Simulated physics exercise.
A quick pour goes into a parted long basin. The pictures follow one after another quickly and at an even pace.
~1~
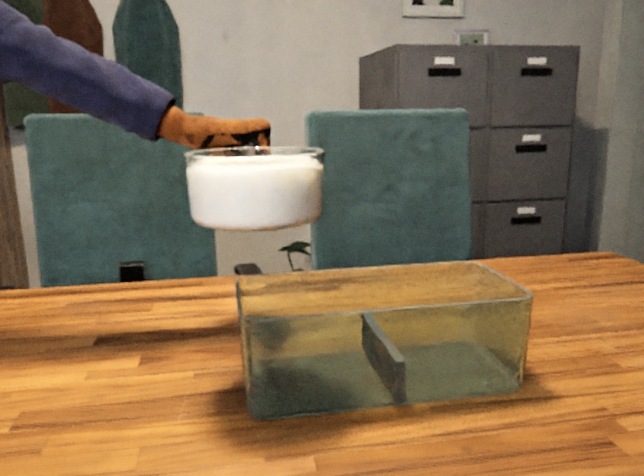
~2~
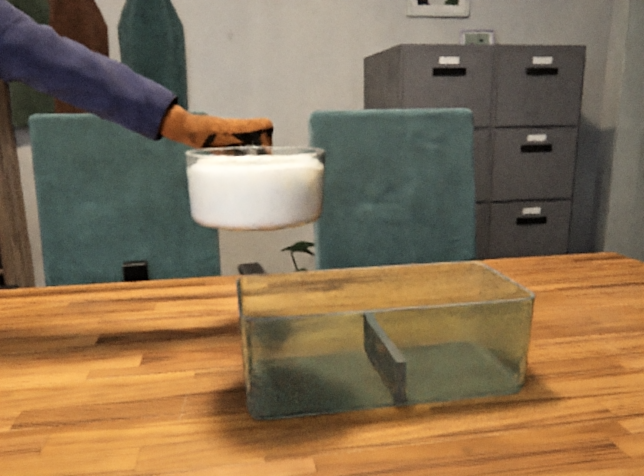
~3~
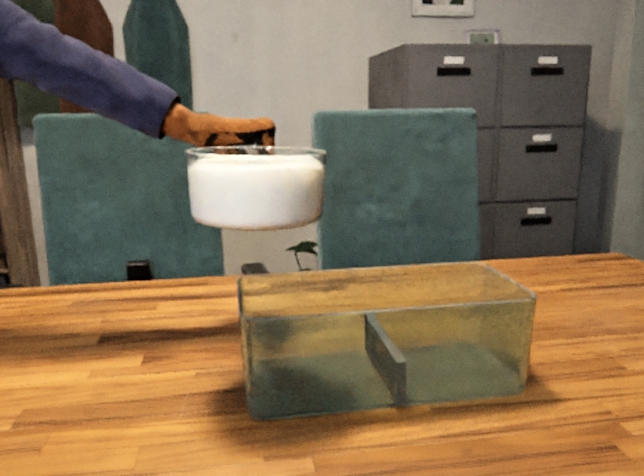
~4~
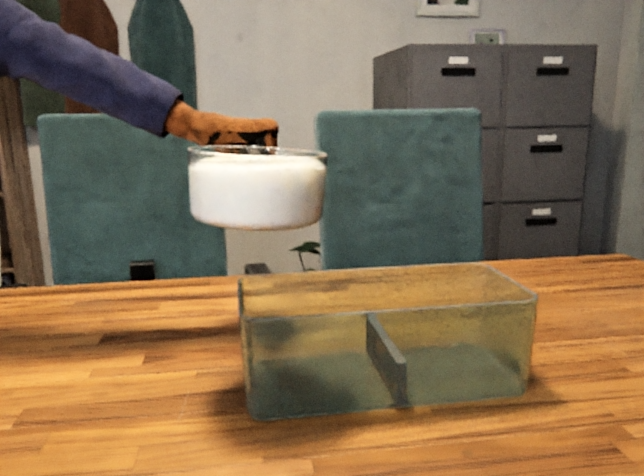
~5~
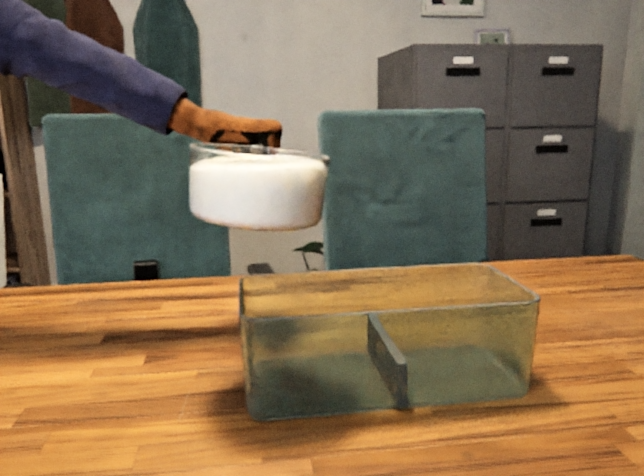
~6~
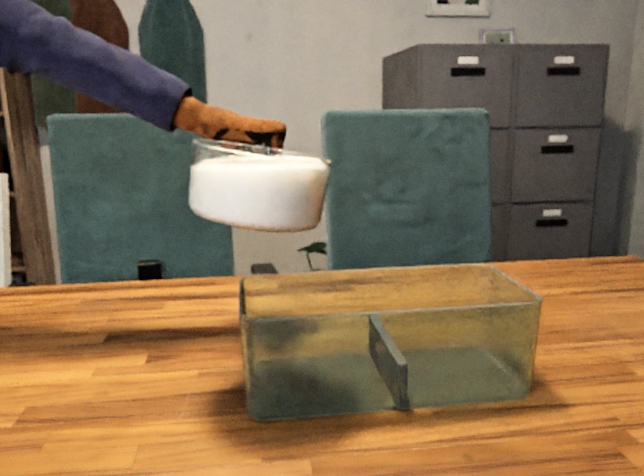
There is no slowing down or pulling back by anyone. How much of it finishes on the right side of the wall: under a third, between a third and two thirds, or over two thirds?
Between a third and two thirds.
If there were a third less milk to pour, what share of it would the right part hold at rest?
It comes to around 25 percent.
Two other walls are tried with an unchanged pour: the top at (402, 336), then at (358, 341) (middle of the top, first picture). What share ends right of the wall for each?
First try close to 15 percent, second try close to 75 percent.
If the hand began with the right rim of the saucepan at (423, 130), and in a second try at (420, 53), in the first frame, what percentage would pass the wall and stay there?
Result, first then second: About 85 % and about 75 %.
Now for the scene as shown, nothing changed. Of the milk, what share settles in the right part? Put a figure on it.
About 50 percent.
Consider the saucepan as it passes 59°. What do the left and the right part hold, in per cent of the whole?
About 5 % left and about 15 % right.
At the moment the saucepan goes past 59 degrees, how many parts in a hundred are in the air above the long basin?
25 per cent.
A moment on, the saucepan is tipped part way and 55 per cent is still to pour, 6 is left of the wall and 13 right of it.
Next, the saucepan is tipped on its side and 10 per cent is still to pour, 34 is left of the wall and 49 right of it.
Then the saucepan is tipped right over and 0 per cent is still to pour, 49 is left of the wall and 50 right of it.
Later the saucepan is tipped right over and 0 per cent is still to pour, 50 is left of the wall and 50 right of it.
At rest 50 per cent lies left of the wall, 50 right of it and 0 outside.
